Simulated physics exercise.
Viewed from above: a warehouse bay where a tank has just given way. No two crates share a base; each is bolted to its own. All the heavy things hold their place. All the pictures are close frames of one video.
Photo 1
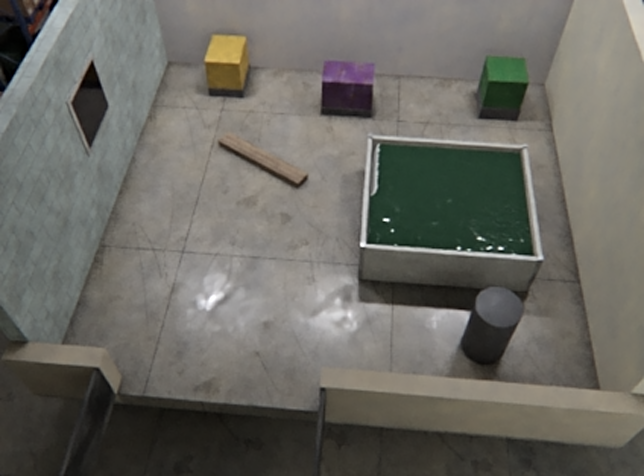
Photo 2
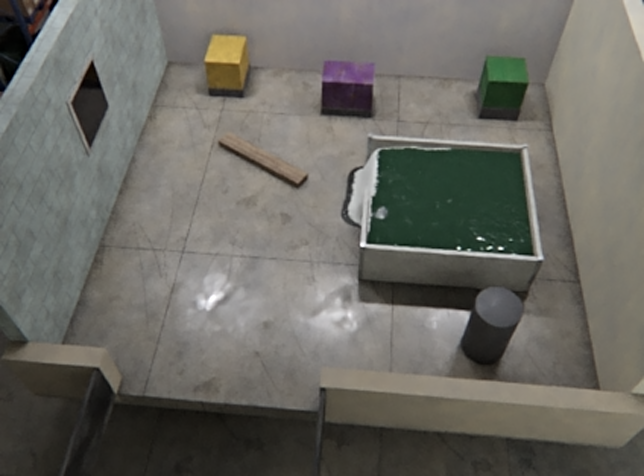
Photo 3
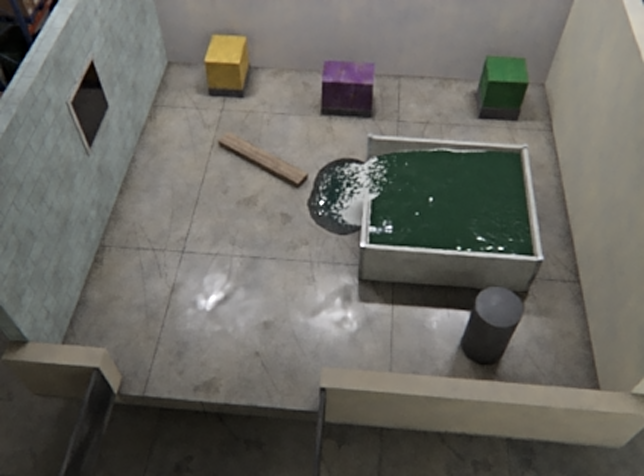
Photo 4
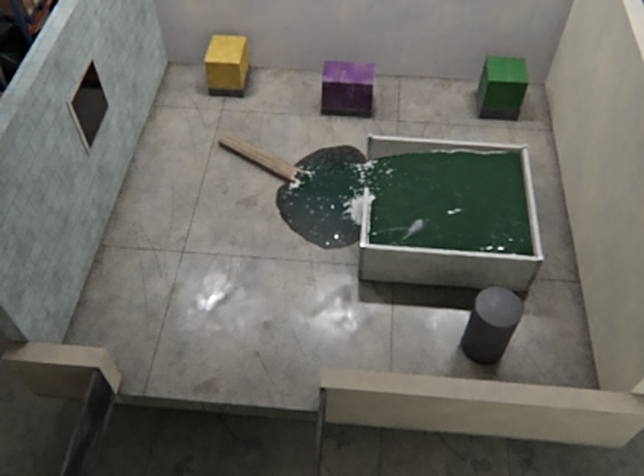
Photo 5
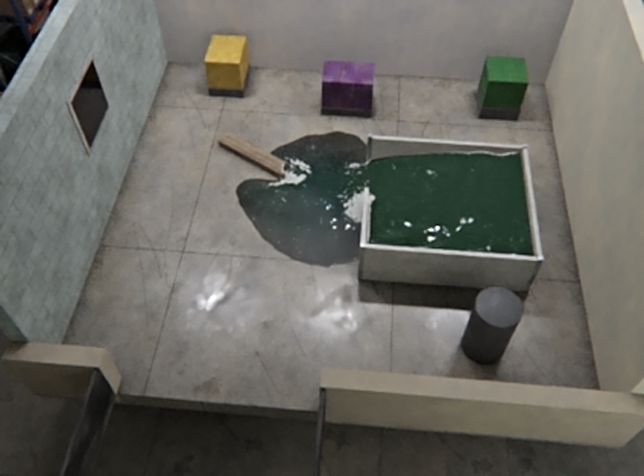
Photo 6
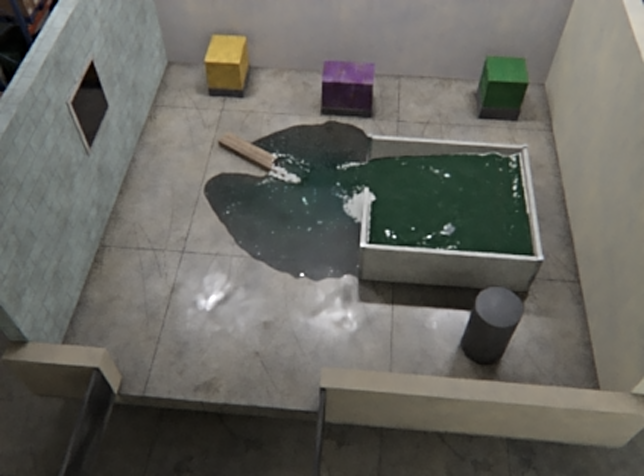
Green water pours from the left side of an open tank and spreads leftward around a plank.
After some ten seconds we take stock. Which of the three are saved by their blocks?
In the end green crate: Clear. Yellow crate: Doused. Purple crate: Clear.
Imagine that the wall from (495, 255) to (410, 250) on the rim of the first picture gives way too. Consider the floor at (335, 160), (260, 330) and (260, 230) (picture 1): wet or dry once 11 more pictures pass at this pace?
Spot one: Spared by the leak. Spot two: Reached by the flood. Spot three: Spared by the leak.
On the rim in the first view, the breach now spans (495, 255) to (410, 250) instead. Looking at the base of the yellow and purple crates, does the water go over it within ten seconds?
First the yellow crate: It is left alone; then the purple crate: It is left alone.
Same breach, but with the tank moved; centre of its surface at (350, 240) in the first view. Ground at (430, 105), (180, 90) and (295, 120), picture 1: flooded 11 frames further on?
Untouched, submerged, untouched.
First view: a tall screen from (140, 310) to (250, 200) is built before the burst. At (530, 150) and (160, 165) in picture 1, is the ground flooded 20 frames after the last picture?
In order, I'd call them bare and inundated.
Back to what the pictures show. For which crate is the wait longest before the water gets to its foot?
My guess: The crate marked green.
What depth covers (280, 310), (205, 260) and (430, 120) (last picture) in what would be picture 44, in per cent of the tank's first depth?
Readings in sequence: 4, 6, 2 percent.
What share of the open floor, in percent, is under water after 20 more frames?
It should be close to 50 %.
A moment on, water covers 30 % of the floor; the green crate not reached, the yellow crate water round its plinth, the purple crate water round its plinth.
Next, water covers 45 % of the floor; the green crate not reached, the yellow crate water round its plinth, the purple crate water round its plinth.
Then, water covers 50 % of the floor; the green crate not reached, the yellow crate water round its plinth, the purple crate water round its plinth.
Later, water covers 70 % of the floor; the green crate water round its plinth, the yellow crate water round its plinth, the purple crate water round its plinth.
In the end, water covers 100 % of the floor; the green crate stayed above the water, the yellow crate was topped, the purple crate stayed above the water.
